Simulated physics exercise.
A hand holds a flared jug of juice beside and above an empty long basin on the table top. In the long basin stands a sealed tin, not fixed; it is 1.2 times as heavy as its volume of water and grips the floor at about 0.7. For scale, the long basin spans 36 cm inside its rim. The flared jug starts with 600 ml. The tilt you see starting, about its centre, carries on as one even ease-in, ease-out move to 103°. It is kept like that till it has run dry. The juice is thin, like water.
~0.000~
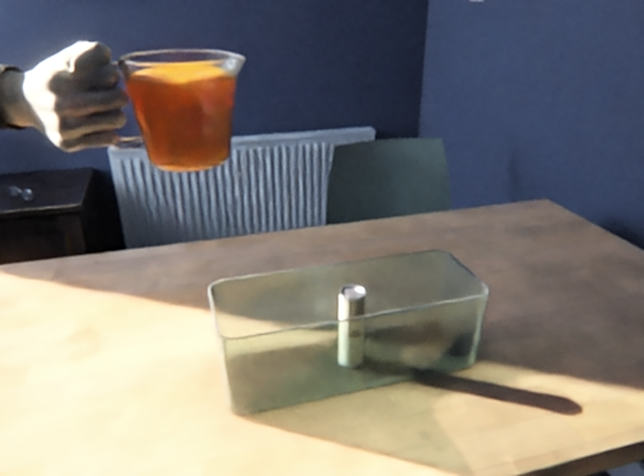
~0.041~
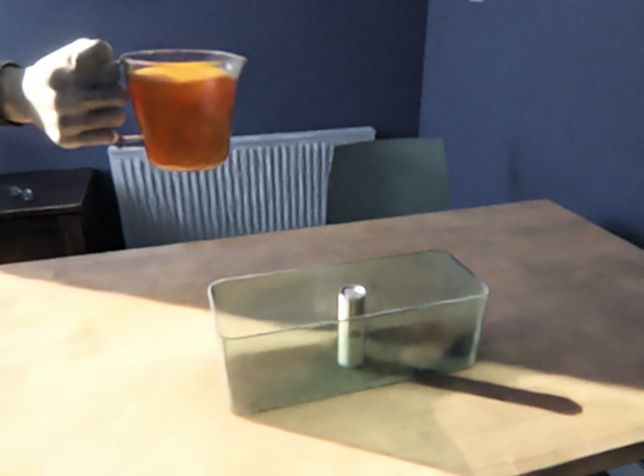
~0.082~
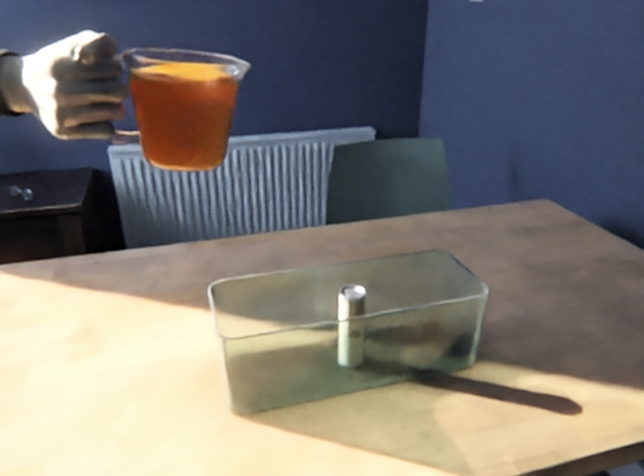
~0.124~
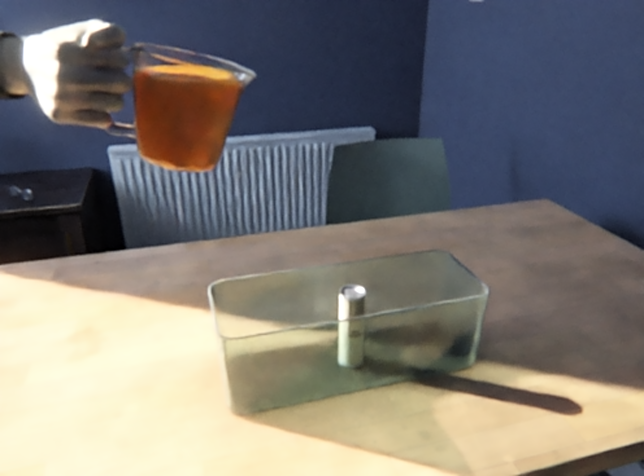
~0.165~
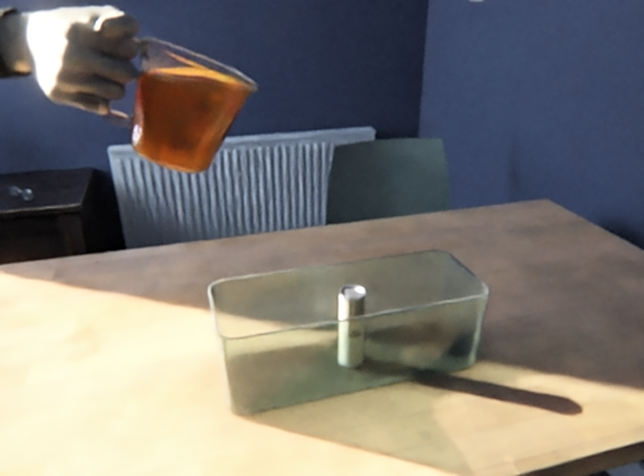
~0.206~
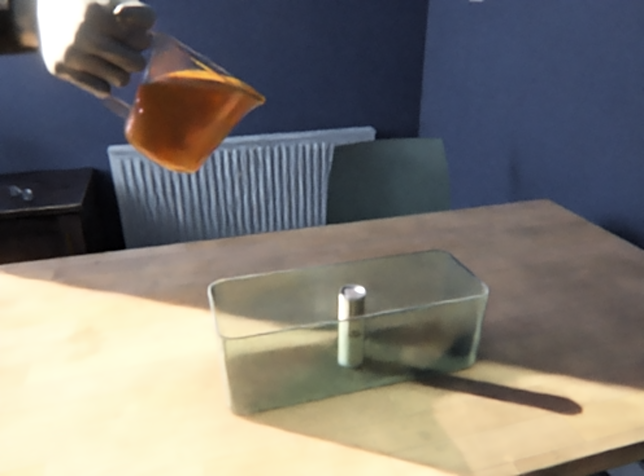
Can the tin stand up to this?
The tin topples.
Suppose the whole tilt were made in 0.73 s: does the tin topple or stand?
The tin falls.
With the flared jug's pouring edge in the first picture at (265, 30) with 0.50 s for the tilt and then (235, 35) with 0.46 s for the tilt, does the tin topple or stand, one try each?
First it topples; then it goes over.
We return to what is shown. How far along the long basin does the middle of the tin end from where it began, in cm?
About 9.0 cm.
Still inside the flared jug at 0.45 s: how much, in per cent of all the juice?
About 44 per cent.
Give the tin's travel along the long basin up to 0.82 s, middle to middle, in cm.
Some 7 cm.
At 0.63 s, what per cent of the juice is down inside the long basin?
Some 64 per cent.
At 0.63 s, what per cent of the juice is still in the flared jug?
Near 8 in a hundred.
After 0.45 s the tilt is 98° and 43 per cent is still to pour; the tin stands where it began.
After 0.63 s the tilt is 103° and 8 per cent is still to pour; the tin leans 6°.
After 0.82 s the tilt is 103° and 1 per cent is still to pour; the tin leans 58°.
After 1.02 s the tilt is 103° and 0 per cent is still to pour; the tin lies on its side.
In the end the tin lies on its side.
